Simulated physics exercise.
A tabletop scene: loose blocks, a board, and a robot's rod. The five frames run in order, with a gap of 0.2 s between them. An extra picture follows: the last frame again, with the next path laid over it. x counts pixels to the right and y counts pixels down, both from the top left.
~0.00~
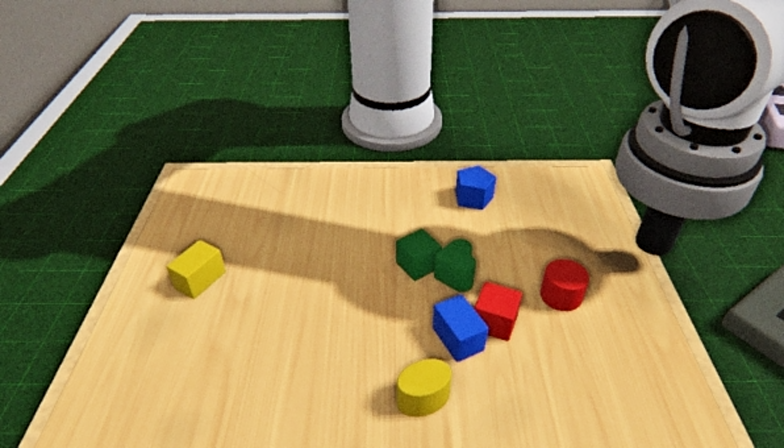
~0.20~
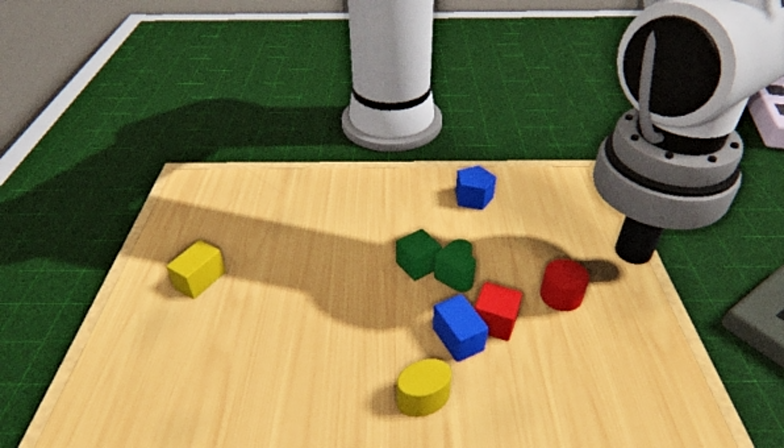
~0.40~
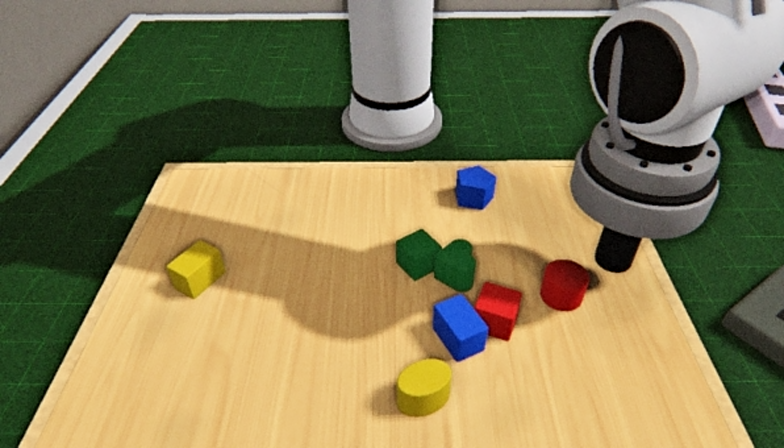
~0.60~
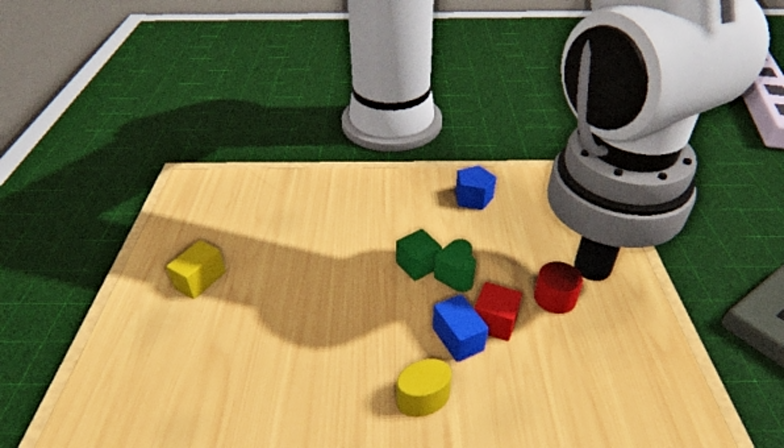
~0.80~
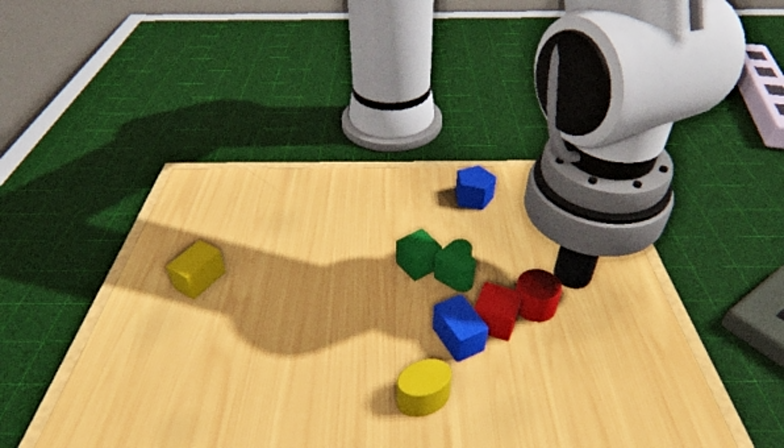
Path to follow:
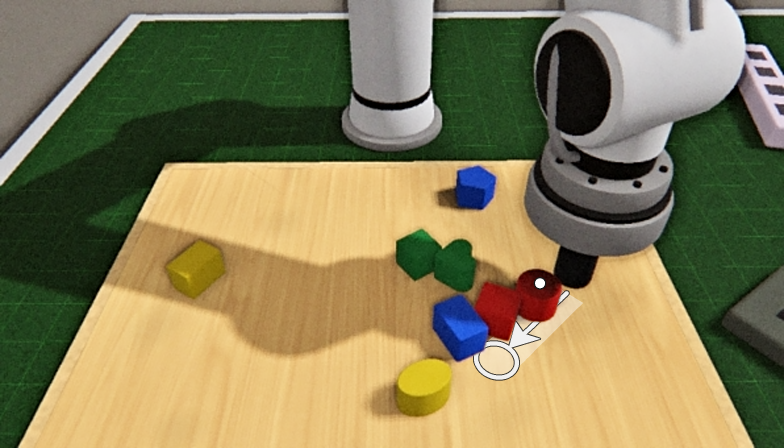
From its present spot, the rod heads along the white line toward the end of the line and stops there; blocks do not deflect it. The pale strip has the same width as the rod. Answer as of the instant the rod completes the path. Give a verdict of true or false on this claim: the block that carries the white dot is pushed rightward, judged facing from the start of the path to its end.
It is false.
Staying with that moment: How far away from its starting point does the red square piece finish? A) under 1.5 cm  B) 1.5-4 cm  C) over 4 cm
I choose C.
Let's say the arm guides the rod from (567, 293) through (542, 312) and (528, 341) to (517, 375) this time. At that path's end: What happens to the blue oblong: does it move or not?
By the time the path is finished, it has moved at least a centimetre.
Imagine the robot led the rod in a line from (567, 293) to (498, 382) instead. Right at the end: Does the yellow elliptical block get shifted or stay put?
It gets displaced.
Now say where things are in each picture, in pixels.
The first picture shows tip of the rod at (653, 245), middles of tops, yellow elliptical block at (424, 376), blue oblong at (461, 316), red square piece at (499, 299), red cylinder at (568, 273).
The second picture shows rod at (632, 254), nothing pushed.
The third picture shows rod at (612, 262), nothing pushed.
The fourth picture shows rod at (592, 270), red cylinder at (561, 275).
The fifth picture shows rod at (572, 277), yellow elliptical block at (424, 376), blue oblong at (461, 316), red square piece at (499, 299), red cylinder at (540, 283).
The line goes from (567, 293) to (496, 360); the dot is on the red cylinder.
The first path, step by step. One third of the way, rod at (549, 298); blue oblong at (440, 324); red square piece at (473, 311), turned 45° clockwise; red cylinder at (517, 307).
Two thirds of the way, rod at (525, 320); blue oblong at (408, 326), turned 40° clockwise; red square piece at (447, 327), turned 80° clockwise; red cylinder at (493, 333).
At the end, rod at (499, 344); yellow elliptical block at (420, 379); blue oblong at (397, 324), turned 50° clockwise; red square piece at (436, 332), turned 95° clockwise; red cylinder at (471, 365).
